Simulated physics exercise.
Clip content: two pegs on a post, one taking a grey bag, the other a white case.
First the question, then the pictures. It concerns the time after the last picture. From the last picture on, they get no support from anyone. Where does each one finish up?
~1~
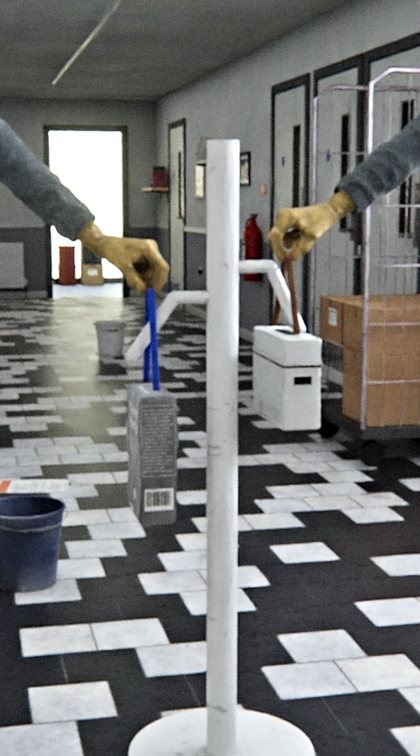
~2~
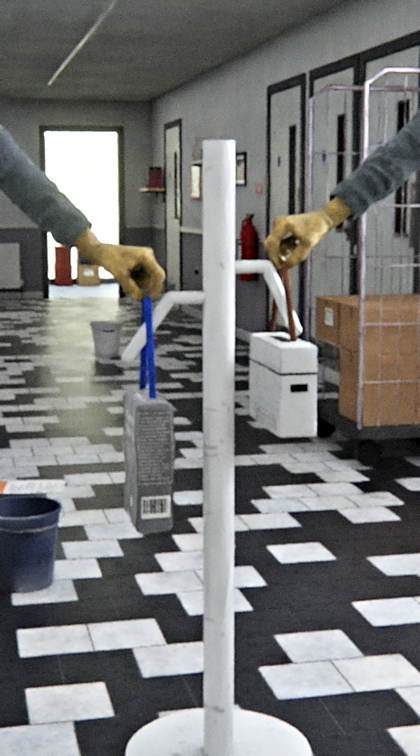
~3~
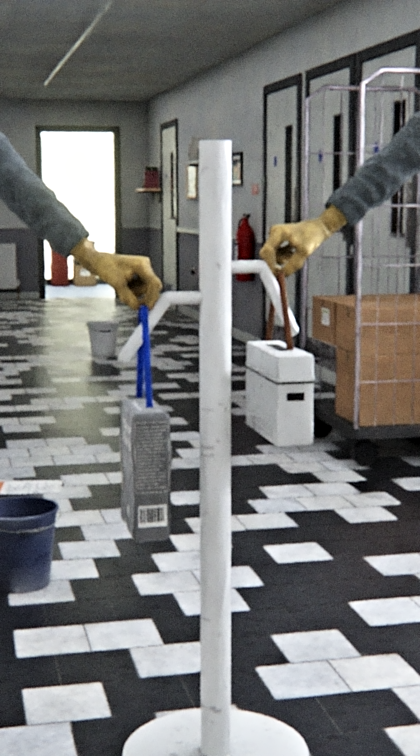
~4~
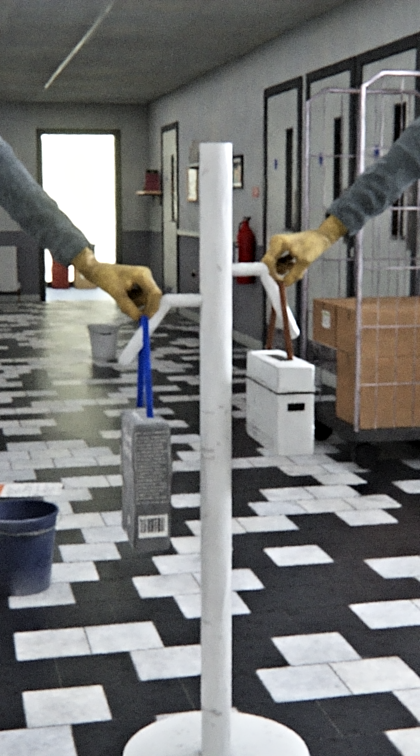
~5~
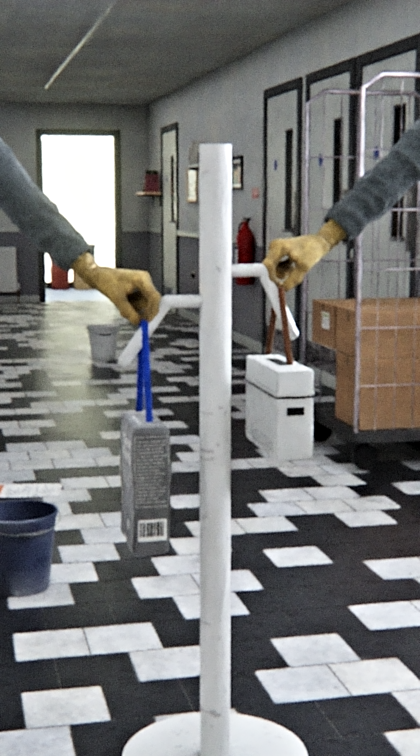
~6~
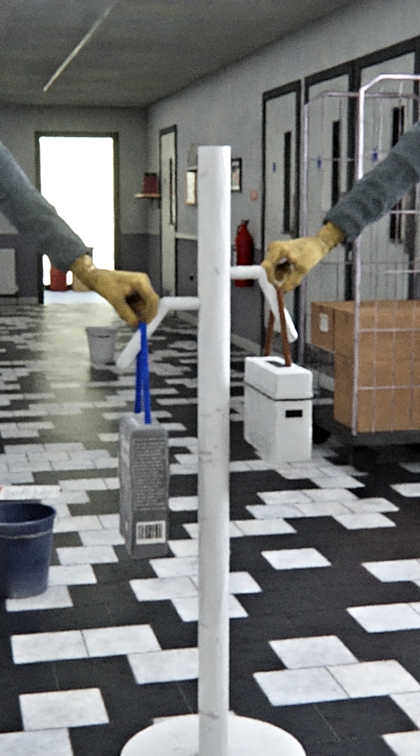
The grey bag finishes off its peg, the white case finishes off its peg.
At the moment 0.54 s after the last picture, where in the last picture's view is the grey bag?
Position then: (178, 688).
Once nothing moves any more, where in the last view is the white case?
(234, 748).
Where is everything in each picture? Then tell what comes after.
The first frame shows grey bag (151, 453); white case (286, 376); left peg tip (132, 356); right peg tip (299, 330).
The second frame shows grey bag (148, 460); white case (282, 383).
The third frame shows grey bag (145, 469); white case (278, 391).
The fourth frame shows grey bag (145, 479); white case (279, 401).
The fifth frame shows grey bag (145, 483); white case (278, 406).
The sixth frame shows grey bag (143, 485); white case (277, 408); left peg tip (123, 362), sloping steeply down; right peg tip (290, 336), sloping steeply down.
Then, 0.28 s on from there, grey bag falling near (144, 597); white case falling near (276, 520).
Then, 0.54 s on from there, grey bag on the floor near (178, 688); white case on the floor near (229, 724).
Then, 0.80 s on from there, grey bag on the floor near (228, 713); white case on the floor near (226, 730).
In the end, grey bag on the floor near (229, 715); white case on the floor near (234, 747). The grey bag slips off its peg and the white case drops to the floor.
